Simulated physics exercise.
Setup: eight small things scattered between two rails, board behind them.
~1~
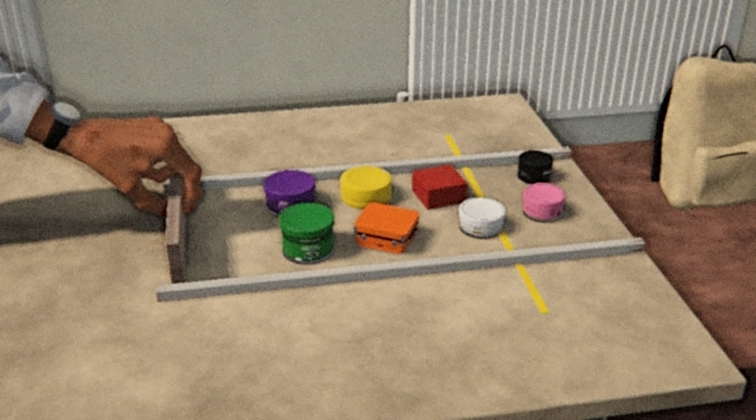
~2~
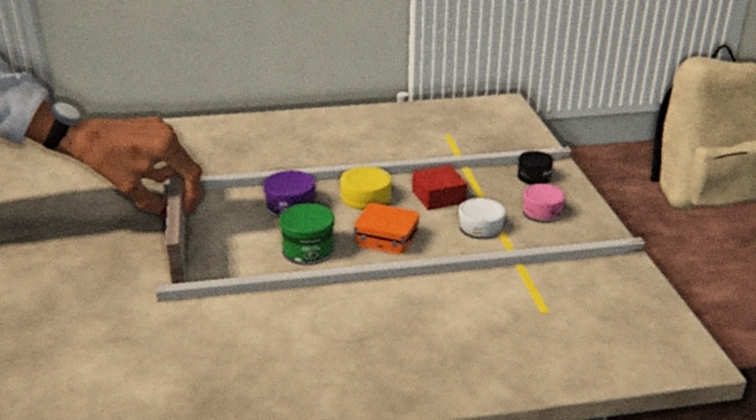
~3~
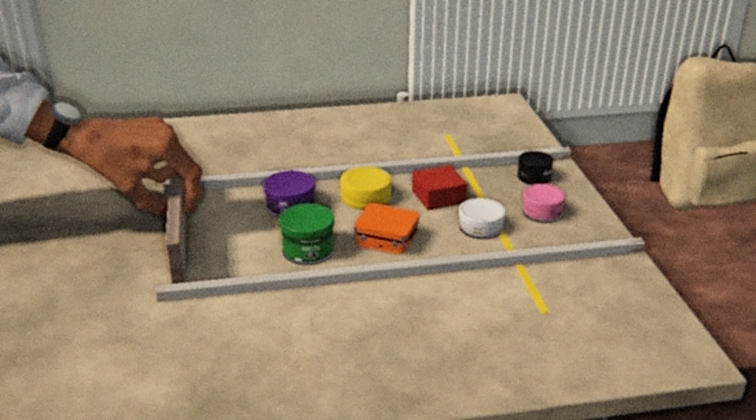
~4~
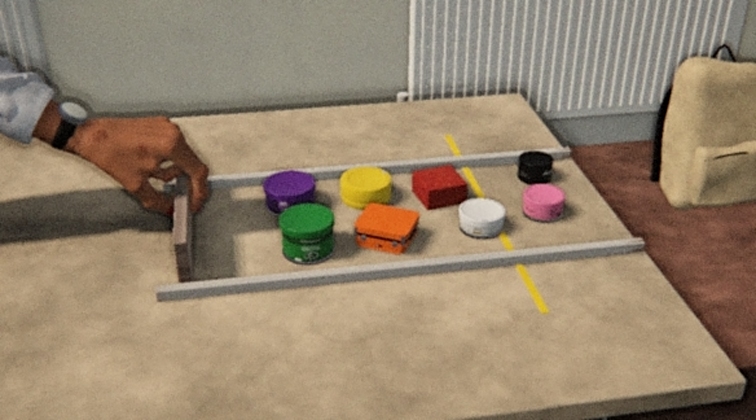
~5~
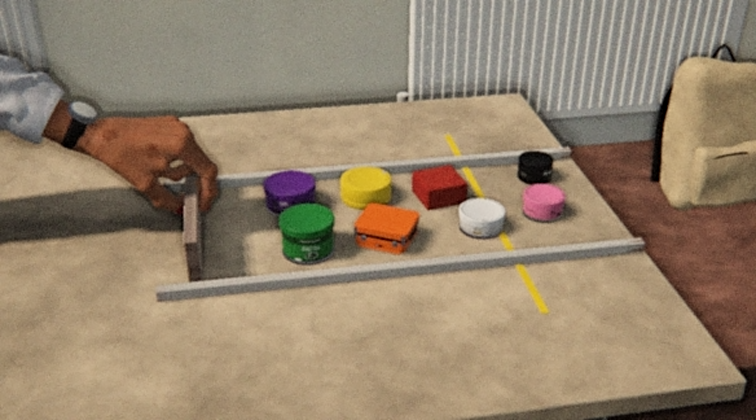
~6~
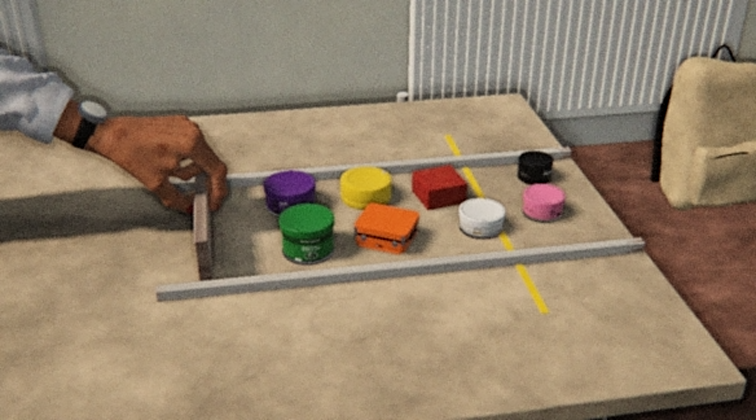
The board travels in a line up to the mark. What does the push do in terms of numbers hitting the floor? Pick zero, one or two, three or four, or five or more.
It sends one or two to the floor.
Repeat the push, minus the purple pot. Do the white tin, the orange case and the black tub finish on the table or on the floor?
White tin safe, orange case safe, black tub safe.
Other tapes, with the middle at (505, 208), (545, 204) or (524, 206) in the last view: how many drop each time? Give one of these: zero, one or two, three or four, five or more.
So, taking them in turn, I'd give 3 or 4; five or more; three or four.
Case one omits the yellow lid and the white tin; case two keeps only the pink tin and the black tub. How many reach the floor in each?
You'd see 0 fallen, and 0 in the other try.
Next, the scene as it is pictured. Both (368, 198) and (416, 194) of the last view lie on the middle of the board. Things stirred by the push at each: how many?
At first I count 6, and then 7.
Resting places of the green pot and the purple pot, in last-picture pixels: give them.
The green pot comes to rest close to (531, 222), while the purple pot rests close to (499, 174).
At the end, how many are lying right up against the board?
That makes 2.
Soon after, none off yet; black tub at rest near (535, 168); pink tin at rest near (544, 203); white tin at rest near (482, 219).
By the end, the number that fall off is one or two; fallen, pink tin.
